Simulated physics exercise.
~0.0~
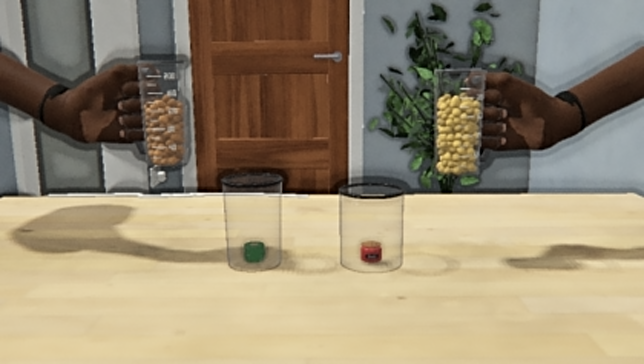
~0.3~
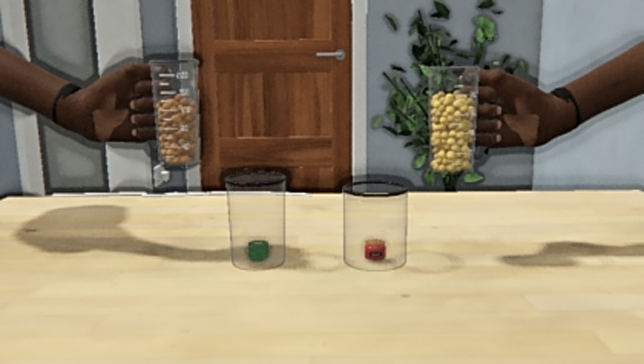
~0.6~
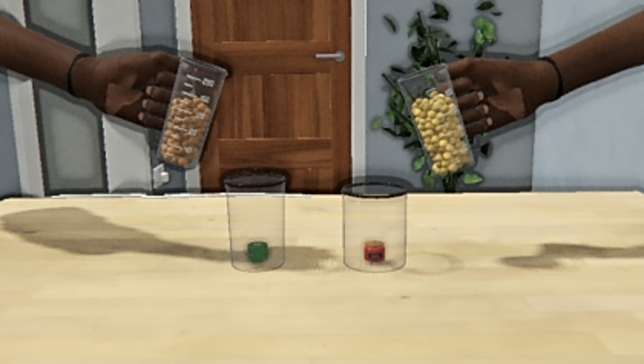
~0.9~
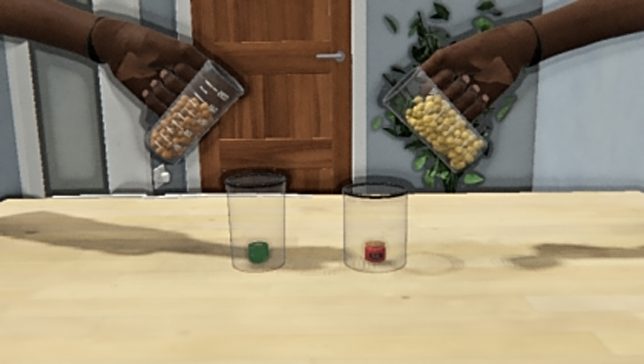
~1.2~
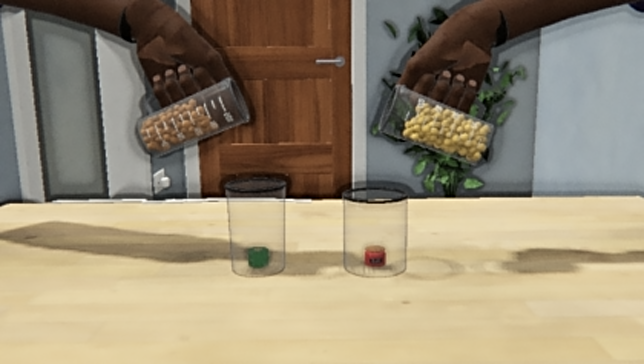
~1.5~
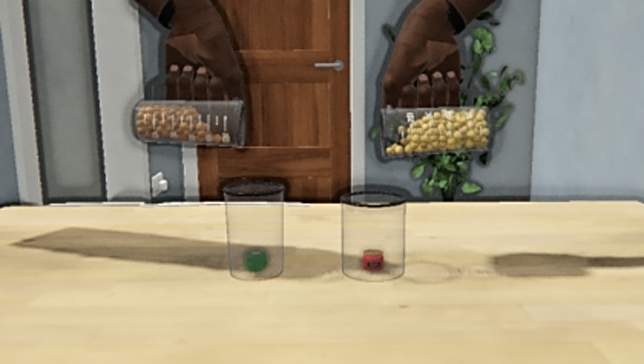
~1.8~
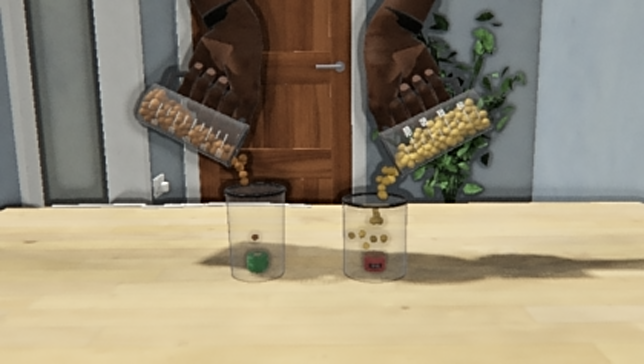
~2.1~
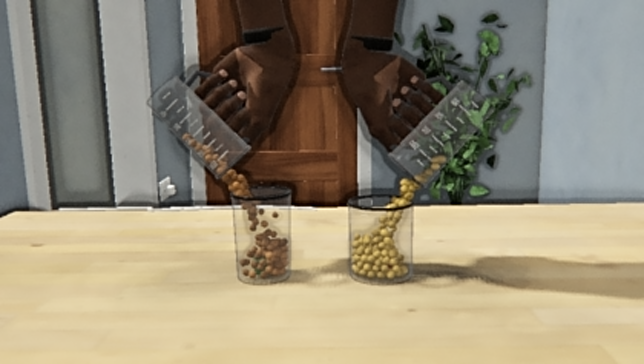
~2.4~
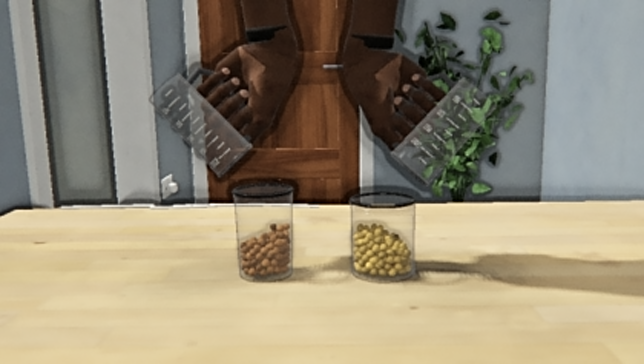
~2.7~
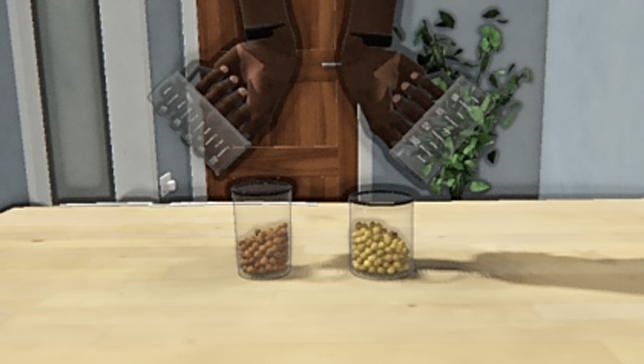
At the start, two hands hold clear cups upright above a wooden table, the left one filled with brown pieces and the right one with yellow pieces. Below them stand two clear containers, with a small green object in the left and a small red one in the right. The hands bring the cups slightly inward and tip them onto their sides, with nothing falling yet. Then both cups tilt further, and the pieces stream down into the containers, piling over the objects. Finally the emptied cups hang still, both containers are about half full, and neither object shows.
